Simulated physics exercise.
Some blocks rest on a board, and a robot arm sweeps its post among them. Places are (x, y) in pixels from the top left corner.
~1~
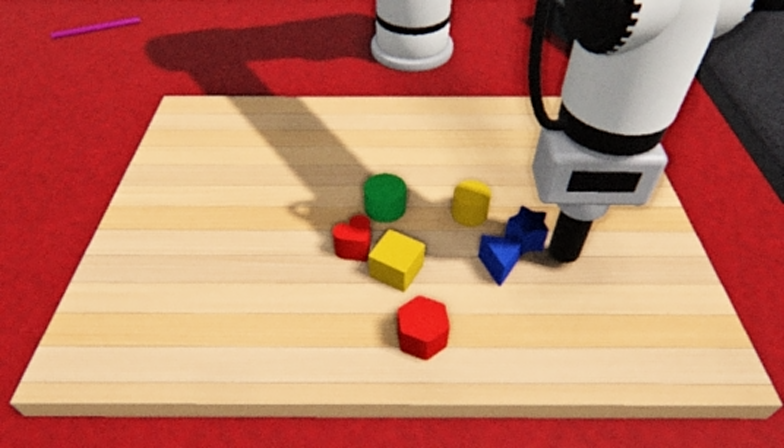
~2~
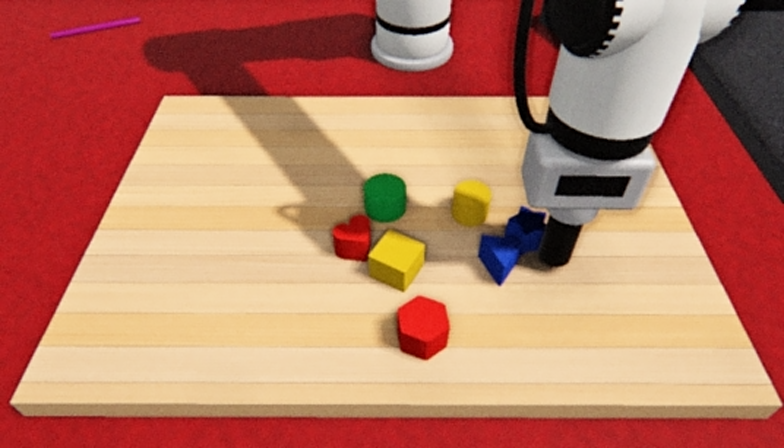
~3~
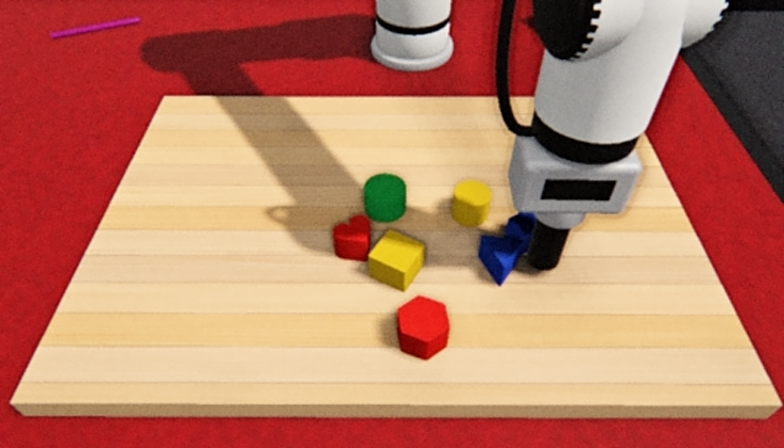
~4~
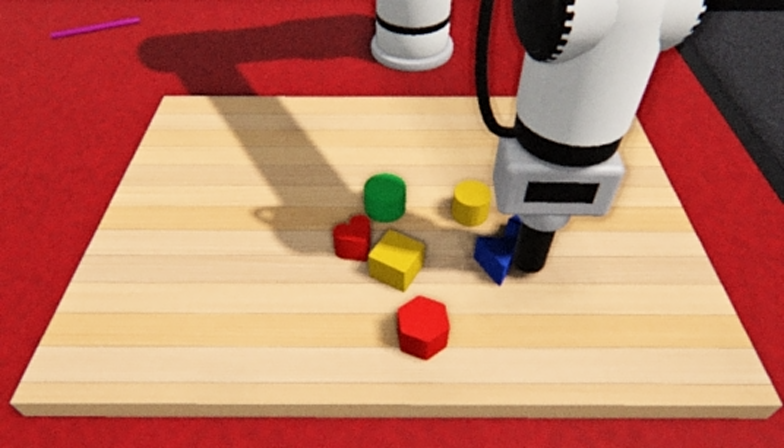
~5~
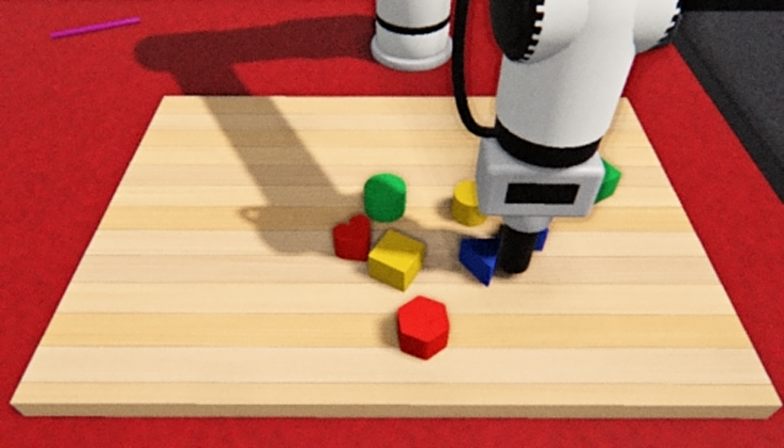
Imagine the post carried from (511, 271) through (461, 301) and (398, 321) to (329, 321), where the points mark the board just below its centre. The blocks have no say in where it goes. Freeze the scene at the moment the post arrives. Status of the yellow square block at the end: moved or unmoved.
That block stands still.
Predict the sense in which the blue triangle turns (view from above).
The blue triangle rotates clockwise.
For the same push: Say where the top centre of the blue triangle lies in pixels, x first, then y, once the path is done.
My best guess is (462, 250).
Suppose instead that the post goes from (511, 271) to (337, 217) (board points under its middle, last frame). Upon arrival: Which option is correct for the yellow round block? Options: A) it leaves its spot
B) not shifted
(B)
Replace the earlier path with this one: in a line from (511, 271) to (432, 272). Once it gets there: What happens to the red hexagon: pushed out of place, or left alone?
If the post follows that path, the red hexagon stays in its place.
On the path given first. One third of the way, post at (462, 292); blue triangle at (462, 250), turned 35° clockwise.
Two thirds of the way, post at (397, 312); red hexagon at (392, 340), turned 45° anticlockwise; blue triangle at (462, 250), turned 35° clockwise.
At the end, post at (327, 312); yellow square block still; red hexagon at (390, 341), turned 55° anticlockwise; blue triangle at (462, 250), turned 35° clockwise.
